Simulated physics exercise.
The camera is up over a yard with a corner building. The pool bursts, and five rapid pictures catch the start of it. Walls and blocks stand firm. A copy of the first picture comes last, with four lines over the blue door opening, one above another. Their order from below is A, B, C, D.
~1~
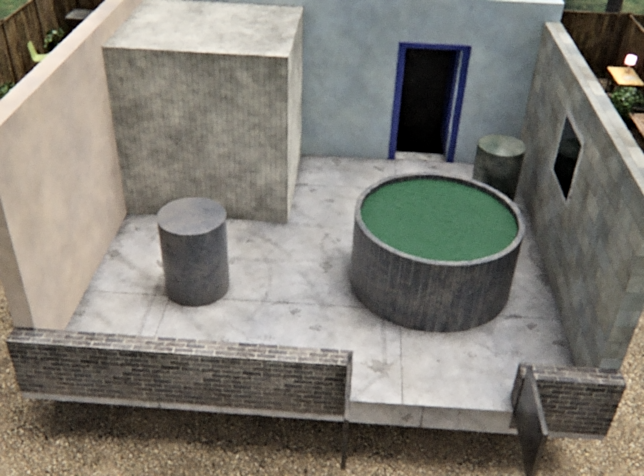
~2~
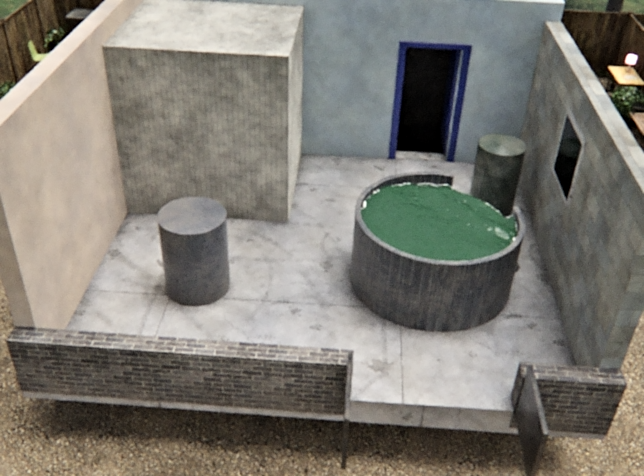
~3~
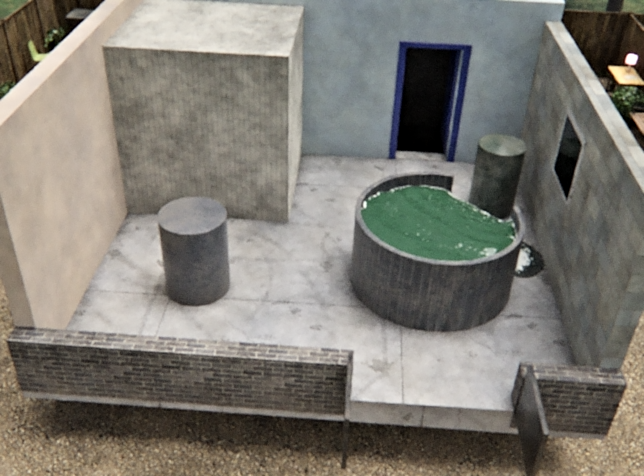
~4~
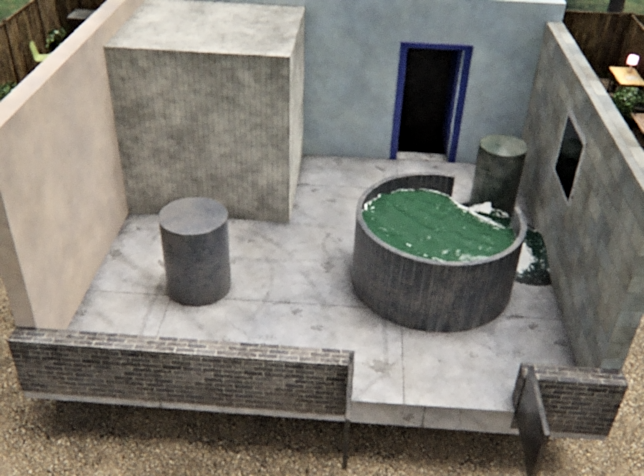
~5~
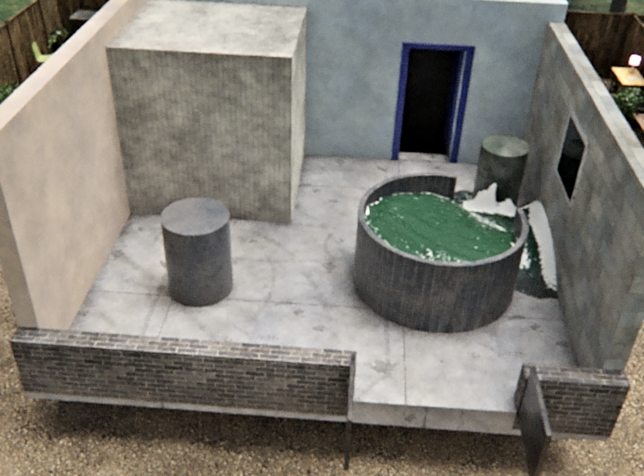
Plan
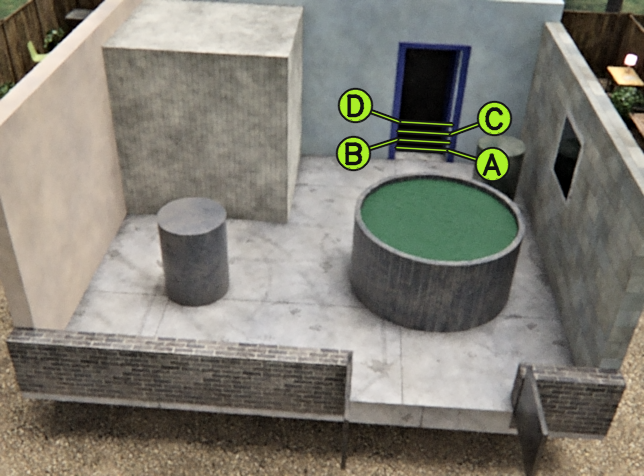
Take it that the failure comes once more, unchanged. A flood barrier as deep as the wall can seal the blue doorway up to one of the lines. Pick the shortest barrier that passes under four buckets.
Use line A.
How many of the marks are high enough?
All of them.
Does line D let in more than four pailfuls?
No, not at all.
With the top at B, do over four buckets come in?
No.
In lime, A at (422, 149); B at (423, 141); C at (424, 132); D at (425, 123); from the bottom up A, B, C, D.
With A, a bucket or two gets in.
With B, nothing gets over.
With C, nothing gets over.
With D, nothing gets over.
